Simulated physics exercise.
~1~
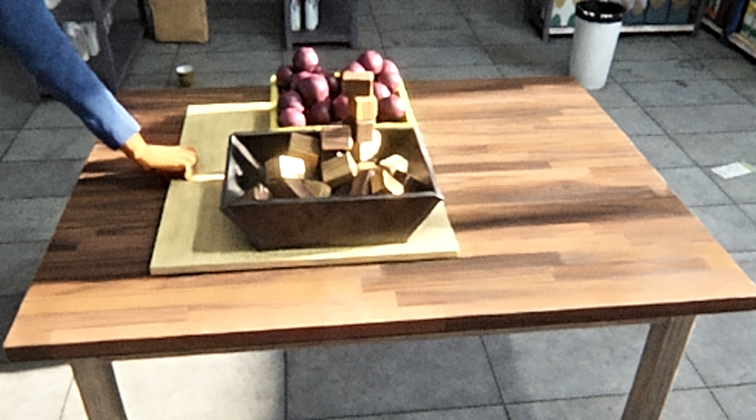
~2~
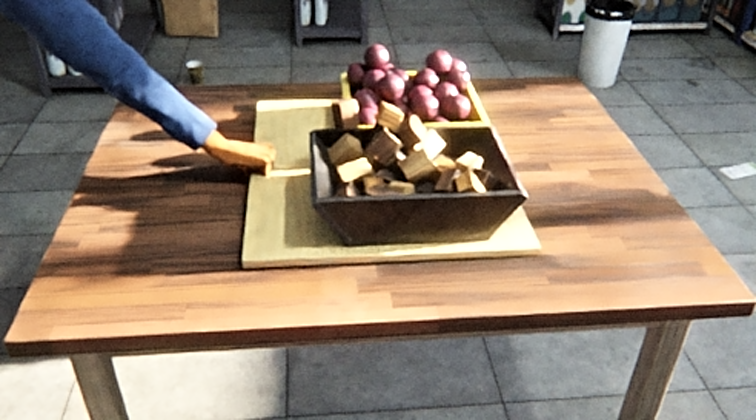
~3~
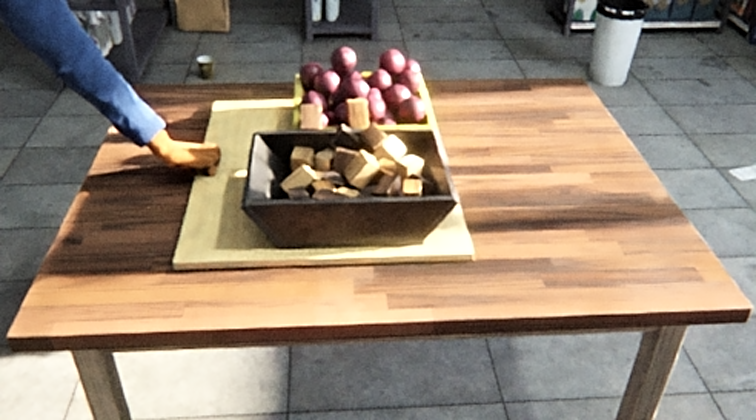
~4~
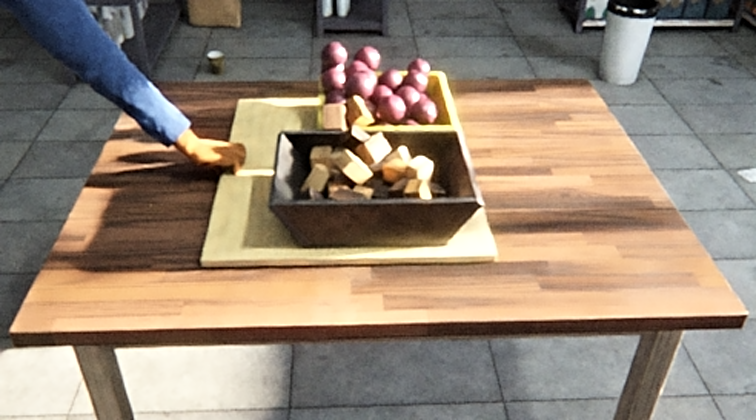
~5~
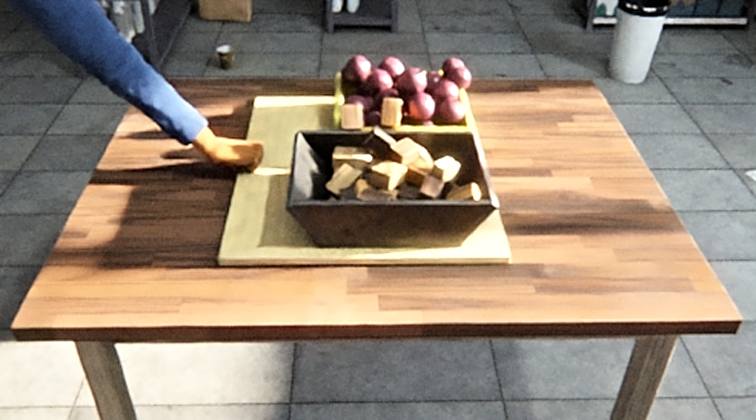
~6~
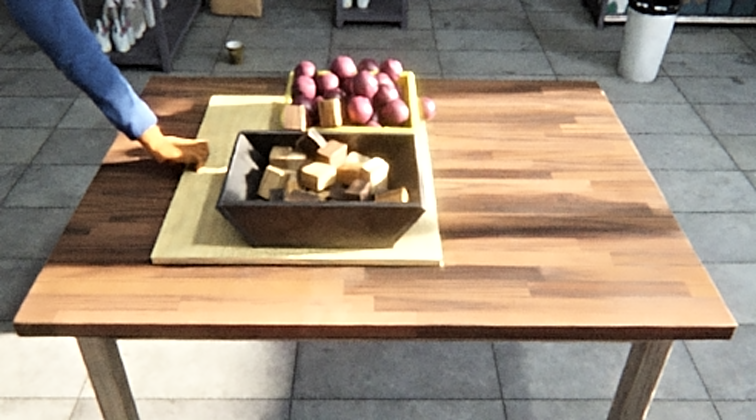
On a wooden table, a blue-sleeved arm shook a pale board right and left twice, jolting a yellow crate of red onions and a black crate of wooden blocks; a few pieces tumbled out, but most stayed in their crates.
